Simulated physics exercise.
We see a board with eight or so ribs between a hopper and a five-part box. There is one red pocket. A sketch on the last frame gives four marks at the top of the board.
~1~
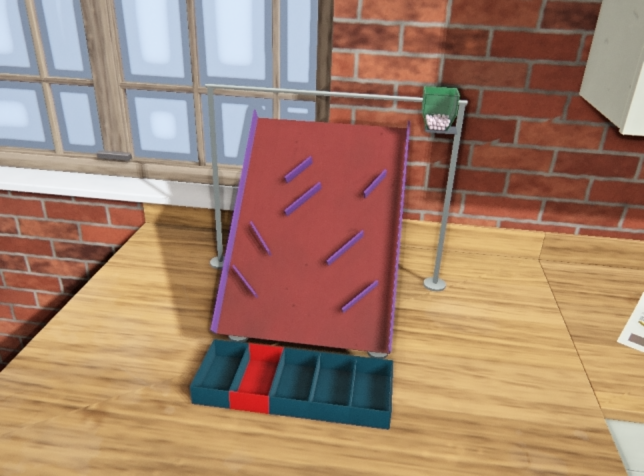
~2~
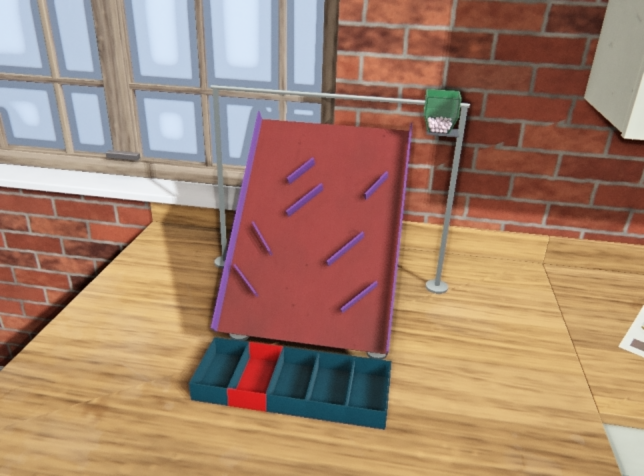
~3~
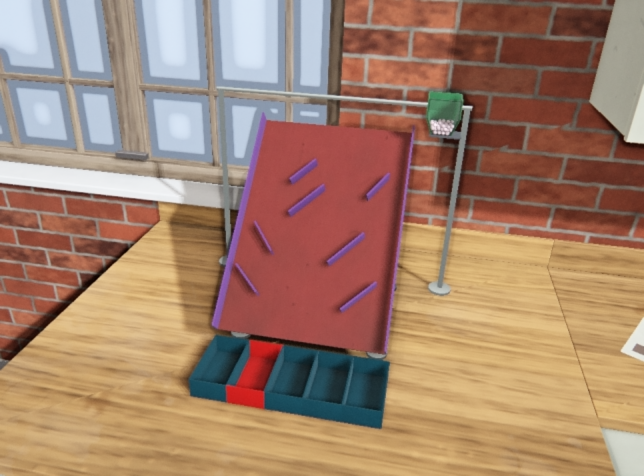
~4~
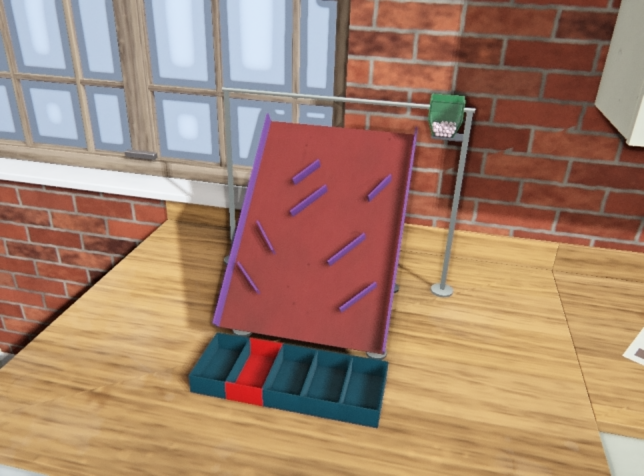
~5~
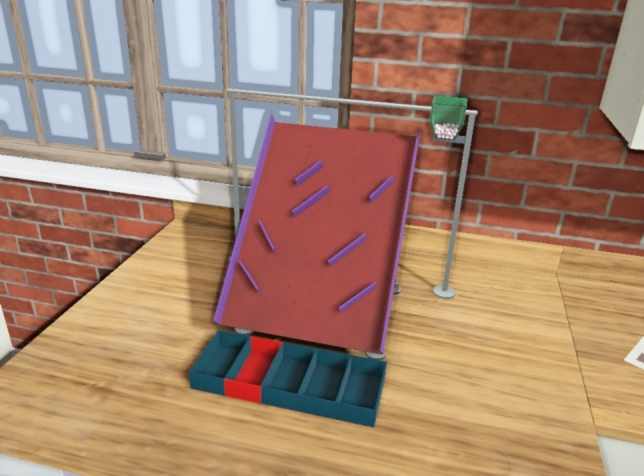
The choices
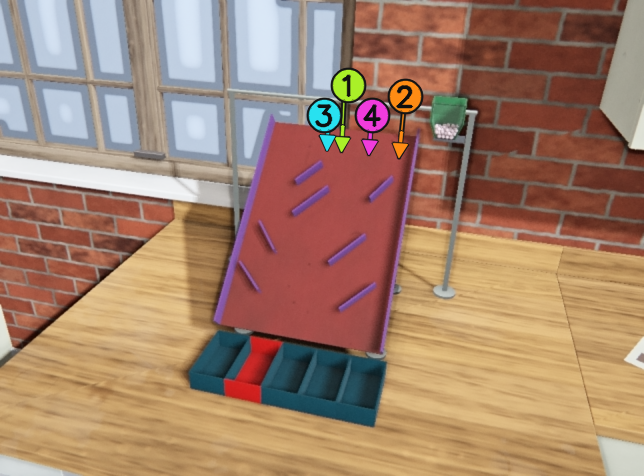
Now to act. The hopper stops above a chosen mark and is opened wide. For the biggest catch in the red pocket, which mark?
I would pick mark 4.
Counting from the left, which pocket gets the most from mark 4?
The second.
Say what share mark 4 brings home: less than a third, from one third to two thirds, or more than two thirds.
Mark 4 gives from one third to two thirds.
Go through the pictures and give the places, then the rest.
The first frame shows hopper (438, 120), sugar pearls, door shut.
The second frame shows ribs (287, 178) to (313, 158), (365, 194) to (387, 172), (287, 211) to (322, 184).
The third frame shows ribs (255, 221) to (271, 250), (328, 262) to (364, 233), (236, 263) to (256, 292).
The fourth frame shows ribs (340, 309) to (376, 282).
The fifth frame shows red pocket (243, 390), number 2 of 5 from the left.
On the marked copy, mark 1 meets the board at (341, 146); mark 2 meets the board at (399, 152); mark 3 meets the board at (327, 145); mark 4 meets the board at (369, 149).
For mark 1, roughly a third in the red pocket, roughly a third in other pockets, roughly a quarter outside the box.
For mark 2, roughly a third in the red pocket, roughly half in other pockets, roughly a quarter outside the box.
For mark 3, roughly a quarter in the red pocket, roughly half in other pockets, roughly a quarter outside the box.
For mark 4, roughly half in the red pocket, roughly a quarter in other pockets, roughly a quarter outside the box.
